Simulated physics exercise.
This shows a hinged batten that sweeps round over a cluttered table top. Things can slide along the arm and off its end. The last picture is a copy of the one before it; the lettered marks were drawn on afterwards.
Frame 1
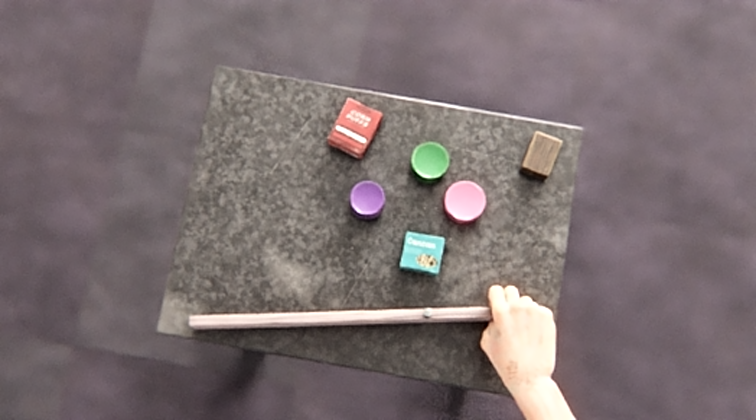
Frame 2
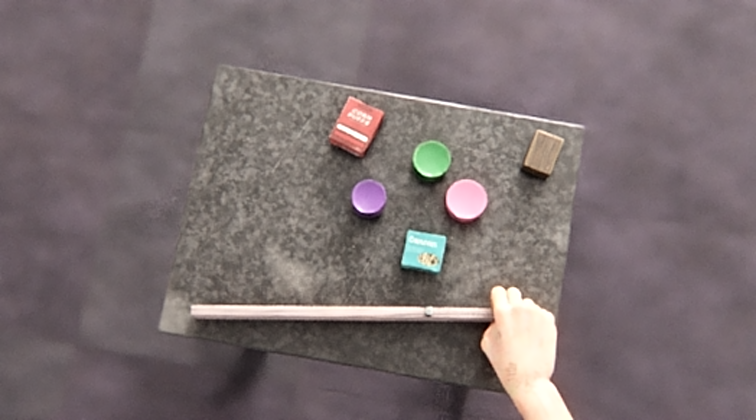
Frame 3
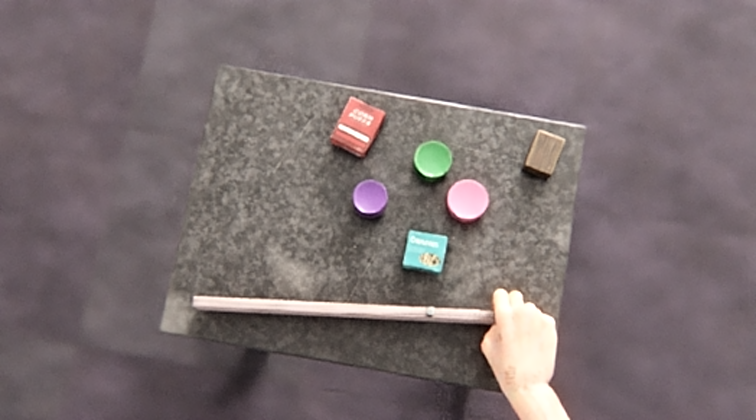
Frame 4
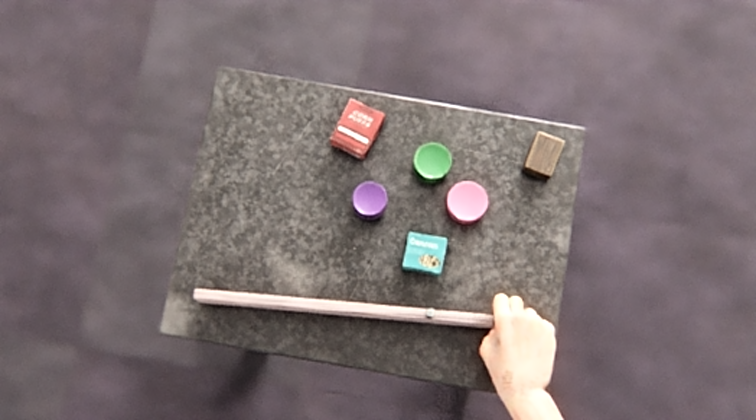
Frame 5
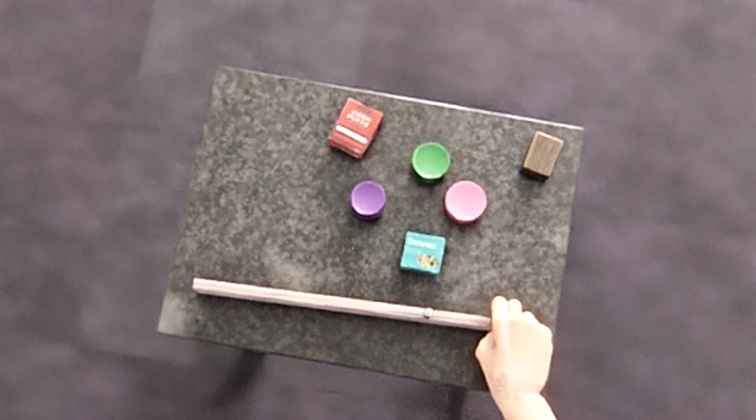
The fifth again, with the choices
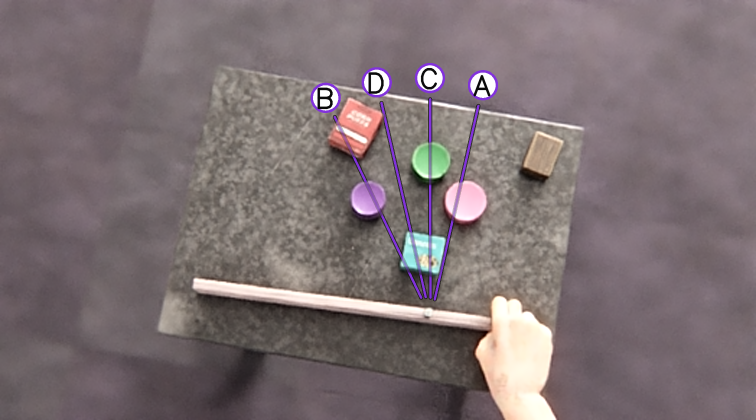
A dark, speckled table top stands over a purplish-grey floor, seen from above at a slight tilt. A red box lies at the upper middle, a green round tub, a purple one and a pink one cluster below it, a turquoise packet sits beneath them, and a brownish block rests at the upper right. A hand at the lower right holds a long pale batten, whose left end swings slightly upward, touching nothing, while the objects stay put.
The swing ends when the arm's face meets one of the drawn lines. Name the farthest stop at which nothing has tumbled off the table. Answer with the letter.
It should halt at D.
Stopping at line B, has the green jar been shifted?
By then, no.
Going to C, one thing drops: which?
The red box.
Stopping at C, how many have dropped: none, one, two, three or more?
One.
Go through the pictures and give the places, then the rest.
The first picture shows pink tub (464, 203); red box (355, 129); turquoise packet (422, 254).
The second picture shows arm (306, 312); green jar (431, 162).
The third picture shows arm (307, 307); purple tub (370, 199).
The fourth picture shows arm (307, 304); red box (357, 130).
The fifth picture shows arm (306, 299); green jar (430, 164); black block (542, 156); purple tub (368, 201).
On the marked copy, A at (457, 200); B at (377, 206); C at (430, 196); D at (403, 198).
Following D. Soon after the start, arm (326, 248); black block (542, 156); red box (356, 130).
Later, arm (364, 212); purple tub (377, 195); black block (542, 156).
In the end, arm (401, 198); red box (412, 106); green jar (443, 159); nothing has fallen.
As for the rest, A drops the red box; B is safe but short; C drops the red box.
